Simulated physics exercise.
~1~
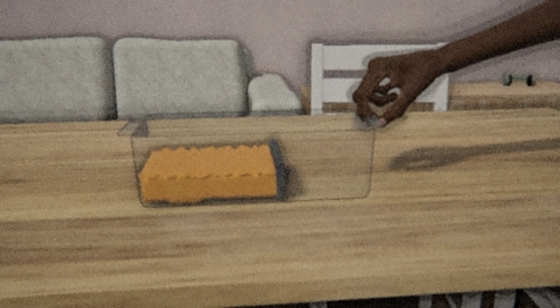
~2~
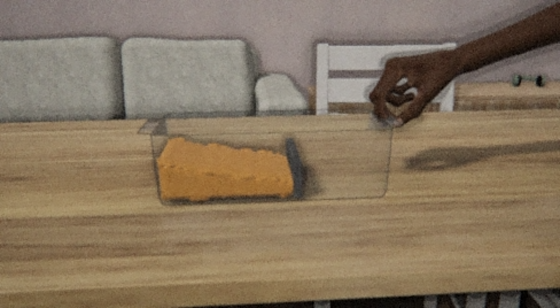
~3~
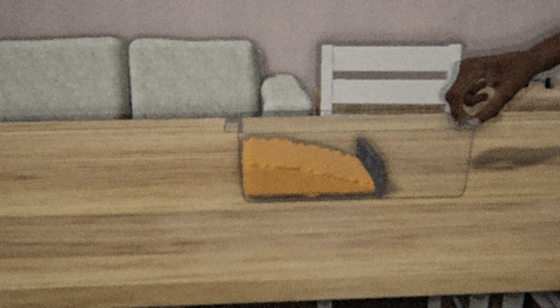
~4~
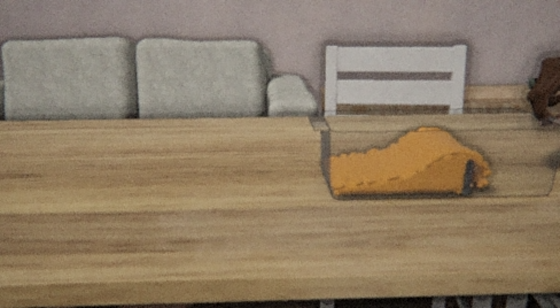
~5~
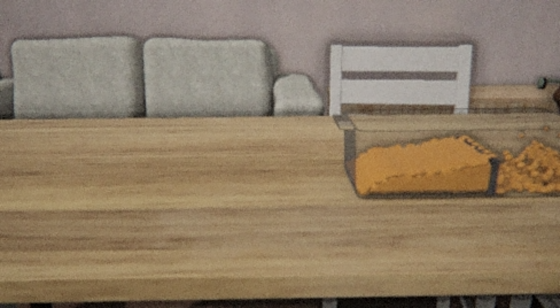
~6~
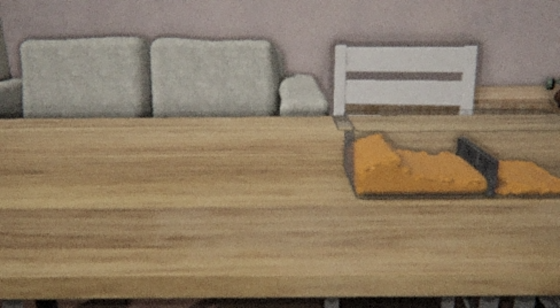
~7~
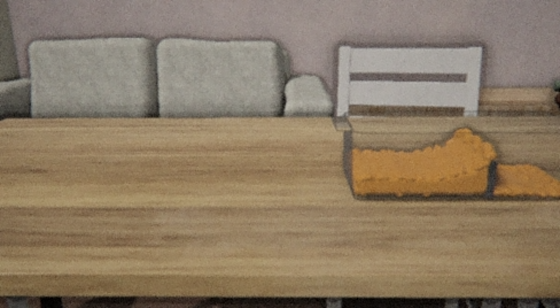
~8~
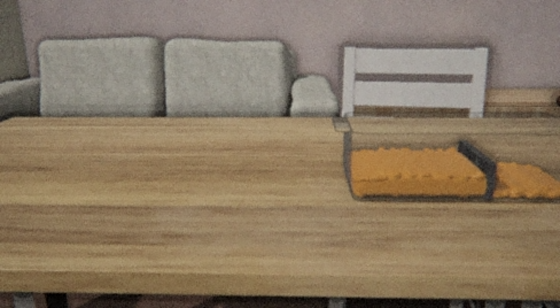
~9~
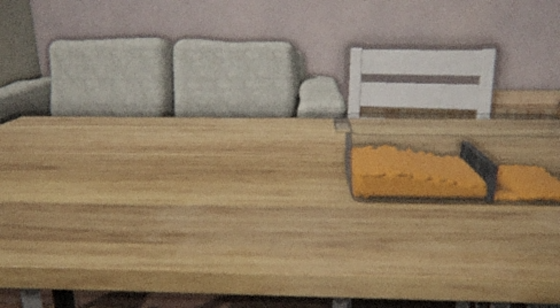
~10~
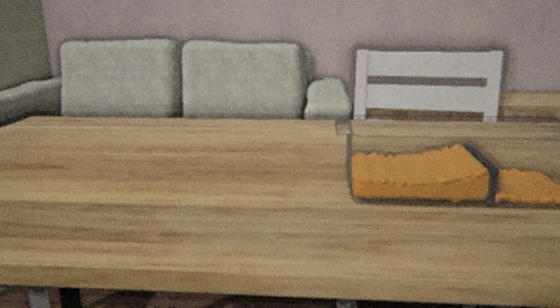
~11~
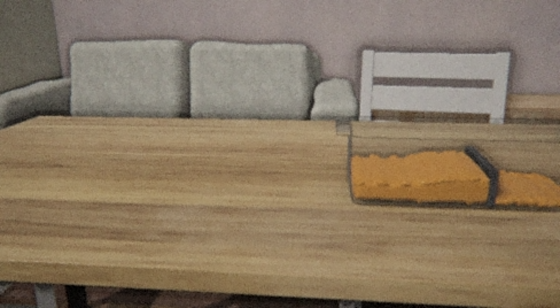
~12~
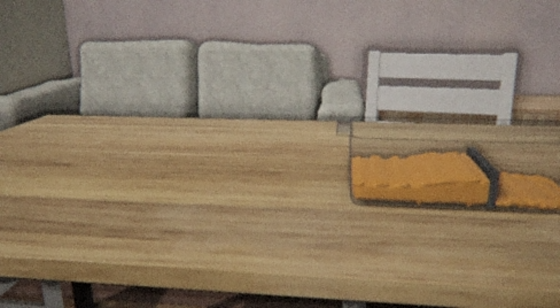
The clip opens on a clear box standing on a pale wooden table, with orange juice filling the space left of its divider, while a hand grips the right end. The hand pulls the box to the right, and the juice lags, piling up toward the left and dipping by the divider. As the box slows, the juice surges rightward, and some spills over the divider into the empty side. The box stops at the right, partly out of view, and the juice sloshes back and forth. It gradually calms, leaving most juice on the left and a smaller, lower amount on the right.
